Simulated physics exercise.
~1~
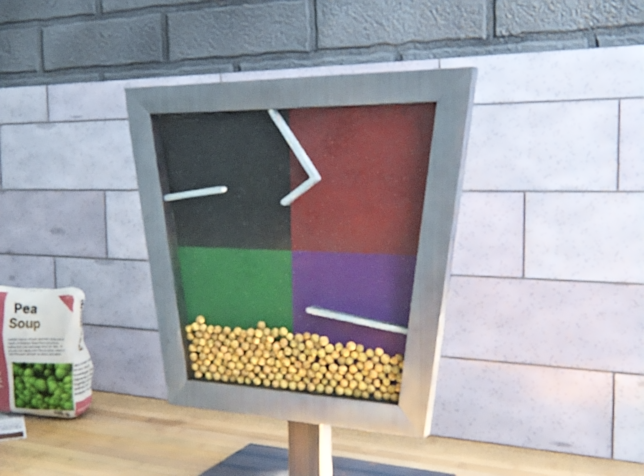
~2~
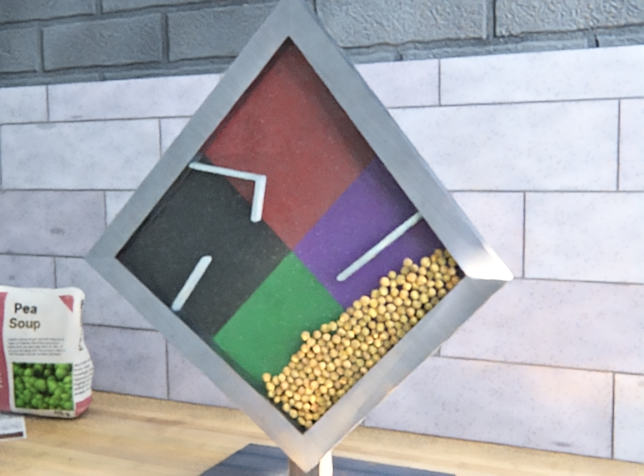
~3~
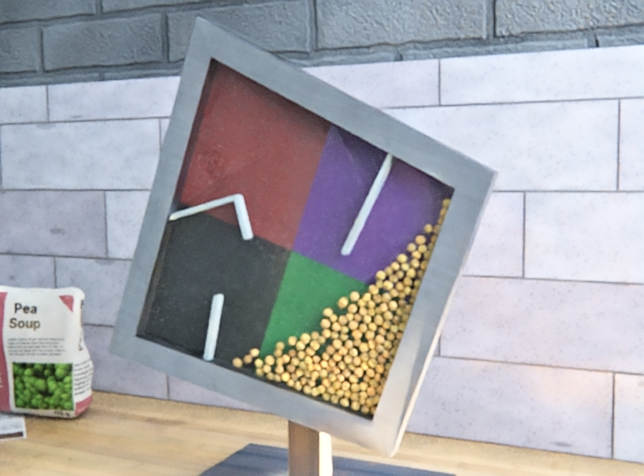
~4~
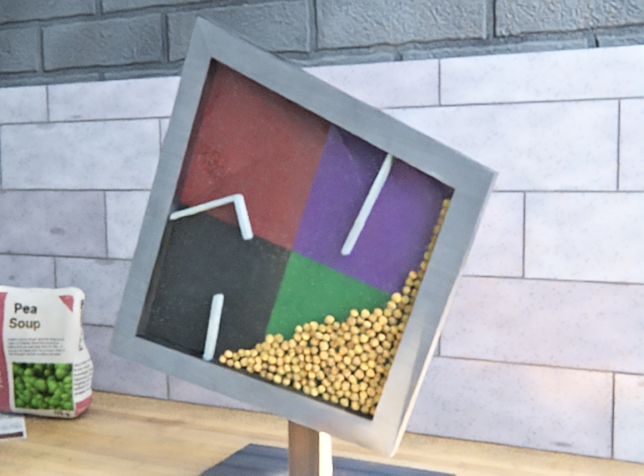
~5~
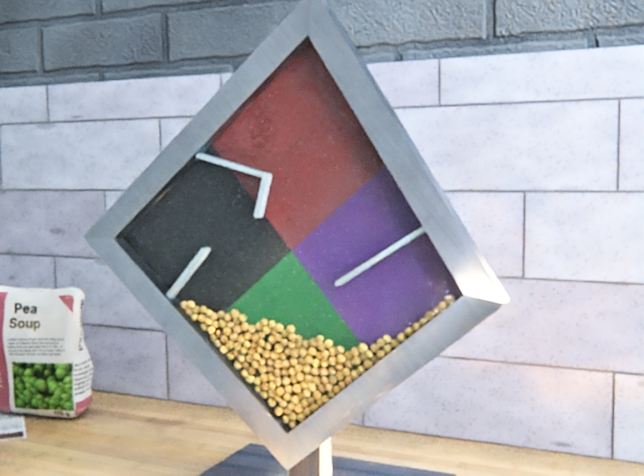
A square, grey-framed case with four coloured quarters turned anticlockwise on its stand, and the small pale balls inside slid to the right, then slumped back left. It swung partway back clockwise and ended tilted, with the balls gathered in its bottom corner, mostly over green.
